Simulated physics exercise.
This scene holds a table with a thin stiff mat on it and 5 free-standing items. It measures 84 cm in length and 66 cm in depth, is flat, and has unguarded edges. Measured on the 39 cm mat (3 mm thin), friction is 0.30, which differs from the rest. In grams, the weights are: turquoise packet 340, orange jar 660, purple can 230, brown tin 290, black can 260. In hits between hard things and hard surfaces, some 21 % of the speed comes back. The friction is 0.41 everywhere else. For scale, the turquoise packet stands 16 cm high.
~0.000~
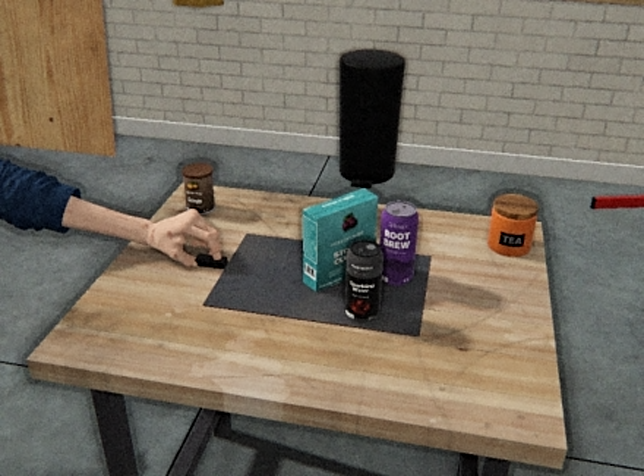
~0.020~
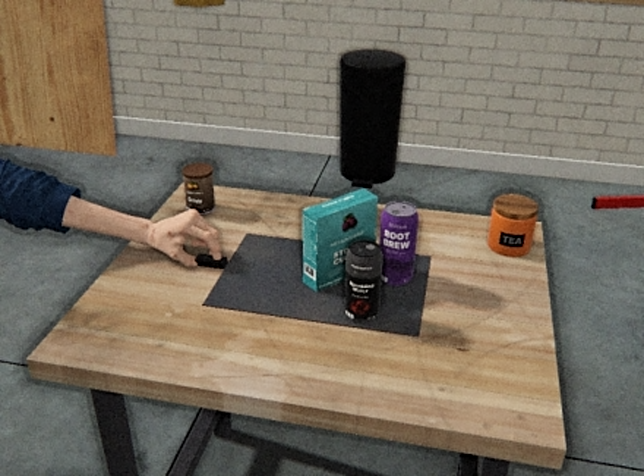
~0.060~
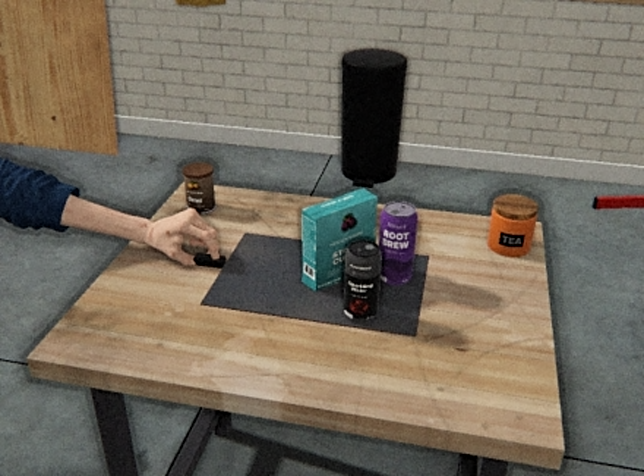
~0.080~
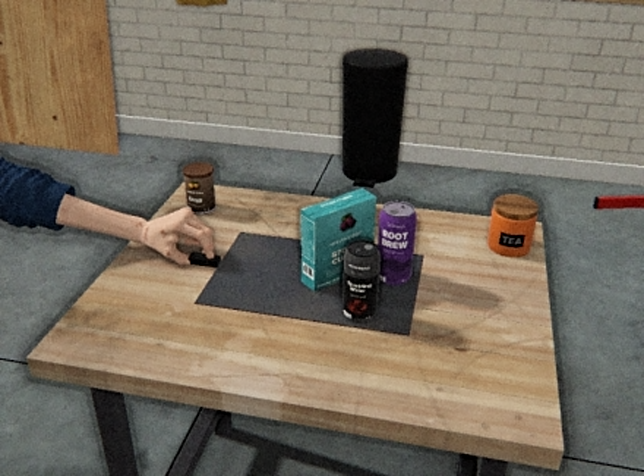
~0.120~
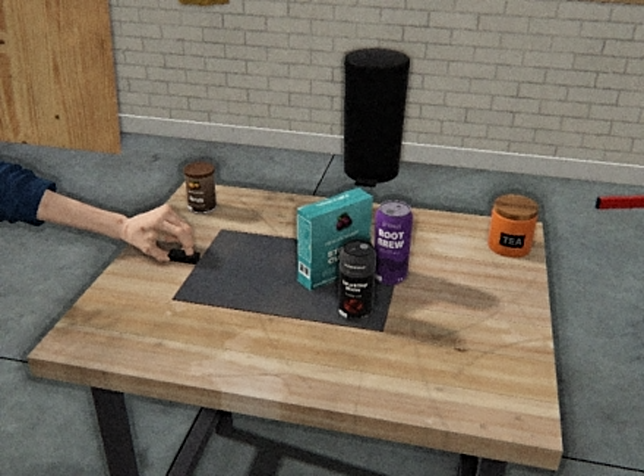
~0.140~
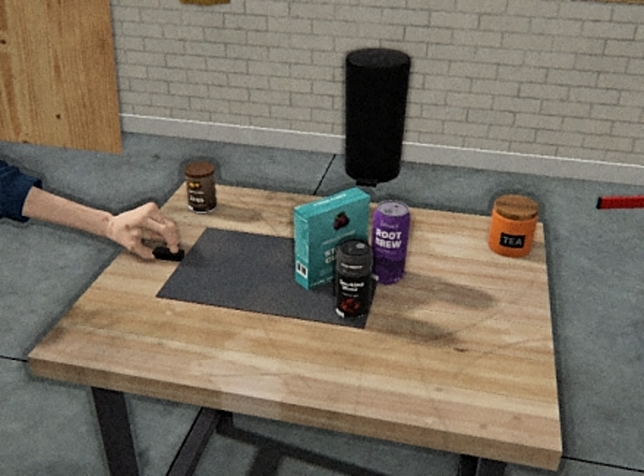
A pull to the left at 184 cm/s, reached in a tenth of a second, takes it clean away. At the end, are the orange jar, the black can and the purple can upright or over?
Orange jar: Upright; black can: Upright; purple can: Upright.
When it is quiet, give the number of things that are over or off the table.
Count: 1.
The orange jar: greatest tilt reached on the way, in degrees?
Max tilt: Approx. 0°.
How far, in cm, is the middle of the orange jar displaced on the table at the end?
I'd say about 0 cm between start and finish.
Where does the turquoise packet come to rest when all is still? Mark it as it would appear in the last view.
Its middle settles close to pixel (271, 237).
After 0.24 s, mat pulled 28 cm; black can leaning 5° near (340, 280); purple can leaning 5° near (381, 243); turquoise packet leaning 9°.
After 0.34 s, mat pulled 46 cm; black can leaning 5° near (340, 279); purple can slid 2 cm near (386, 244); turquoise packet leaning 8°.
After 0.44 s, mat pulled 64 cm; black can leaning 4° near (346, 281); purple can slid 2 cm near (384, 244); turquoise packet leaning 24°.
After 0.64 s, mat pulled 89 cm; black can slid 3 cm near (343, 281); purple can slid 2 cm near (385, 244); turquoise packet on its side.
At rest (1.1 s), tipped over on the table, turquoise packet; the other 4 in place, give or take 6 cm. Seen from the same camera at the end, orange jar near (513, 226), black can near (343, 281).
